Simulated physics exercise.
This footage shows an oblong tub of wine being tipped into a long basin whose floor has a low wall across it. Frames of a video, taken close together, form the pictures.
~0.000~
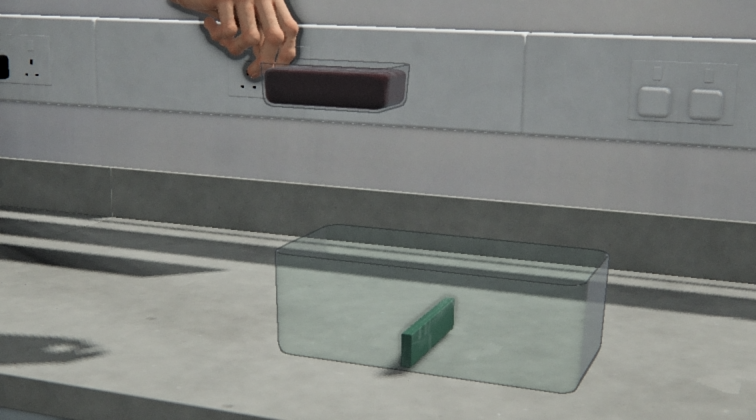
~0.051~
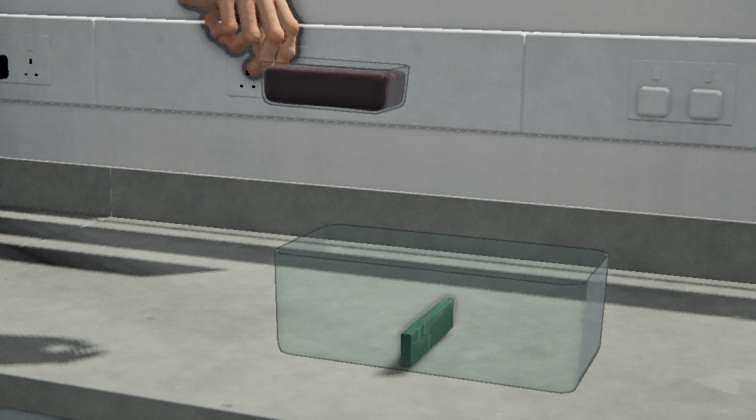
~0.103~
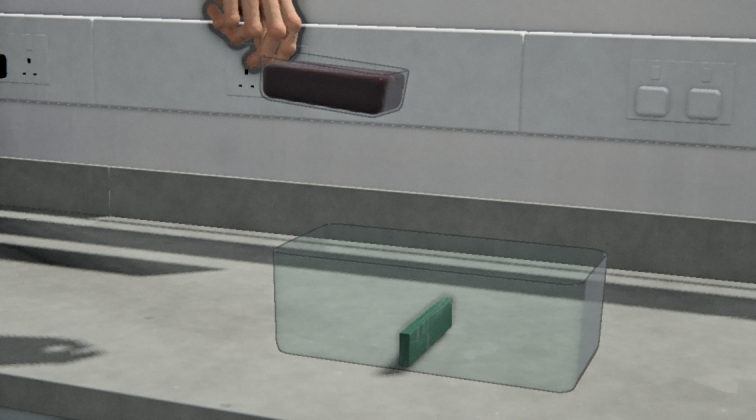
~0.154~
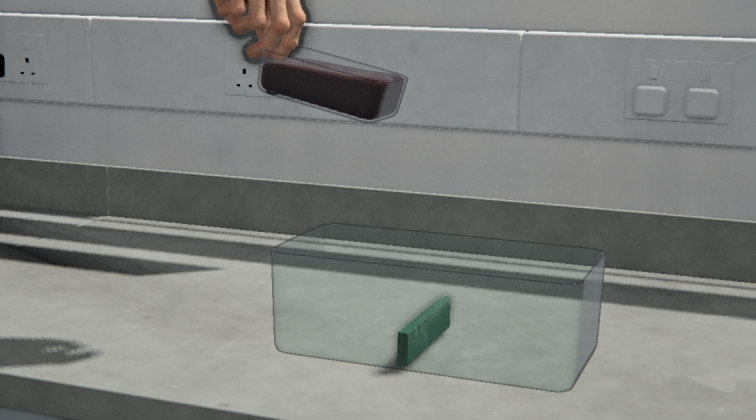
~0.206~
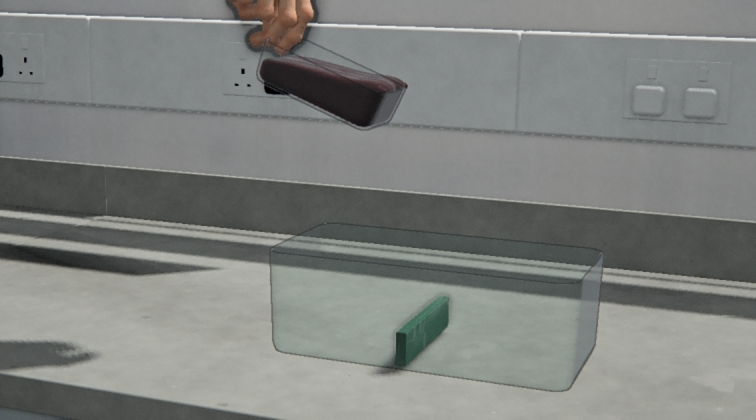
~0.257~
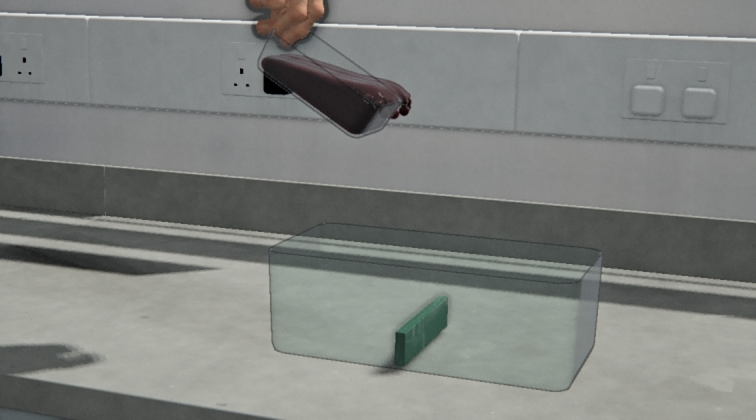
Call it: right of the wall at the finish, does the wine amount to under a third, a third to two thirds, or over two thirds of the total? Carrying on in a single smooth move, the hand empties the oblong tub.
Over two thirds of the total.
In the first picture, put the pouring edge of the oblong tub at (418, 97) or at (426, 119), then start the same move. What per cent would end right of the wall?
First some 85, then 85 per cent.
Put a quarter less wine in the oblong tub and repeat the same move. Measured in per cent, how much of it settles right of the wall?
Around 75 percent, more or less.
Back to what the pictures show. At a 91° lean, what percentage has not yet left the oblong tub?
Still holding around 5 %, give or take.
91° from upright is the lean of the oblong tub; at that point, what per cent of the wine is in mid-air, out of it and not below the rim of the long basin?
Near 45 in a hundred.
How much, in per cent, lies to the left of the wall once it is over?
Estimate: Some 20 per cent.
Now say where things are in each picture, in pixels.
It leans 0°; its right rim is at (399, 68); the wine meets the walls at (279, 68) and (399, 73); the long basin's rim runs from (302, 239) to (598, 270); the wall's top is at (429, 316), in the first picture.
It leans 1°; its right rim is at (399, 70); the wine meets the walls at (278, 67) and (398, 74), in the second picture.
It leans 6°; its right rim is at (398, 75); the wine meets the walls at (278, 64) and (398, 76), in the third picture.
It leans 12°; its right rim is at (397, 82); the wine meets the walls at (277, 61) and (398, 78), in the fourth picture.
It leans 21°; its right rim is at (395, 93); the wine meets the walls at (276, 59) and (387, 83); 4 per cent is over the edge, in the fifth picture.
It leans 31°; its right rim is at (391, 105); the wine meets the walls at (276, 55) and (373, 82); 12 per cent is over the edge, in the sixth picture.
A moment on, the oblong tub is tipped on its side and 4 per cent is still to pour, 2 is left of the wall and 48 right of it.
Next, the oblong tub is tipped right over and 1 per cent is still to pour, 18 is left of the wall and 78 right of it.
Then the oblong tub is tipped right over and 0 per cent is still to pour, 20 is left of the wall and 77 right of it.
Later the oblong tub is tipped right over and 0 per cent is still to pour, 21 is left of the wall and 77 right of it.
In the end 21 per cent lies left of the wall, 77 right of it and 2 outside.
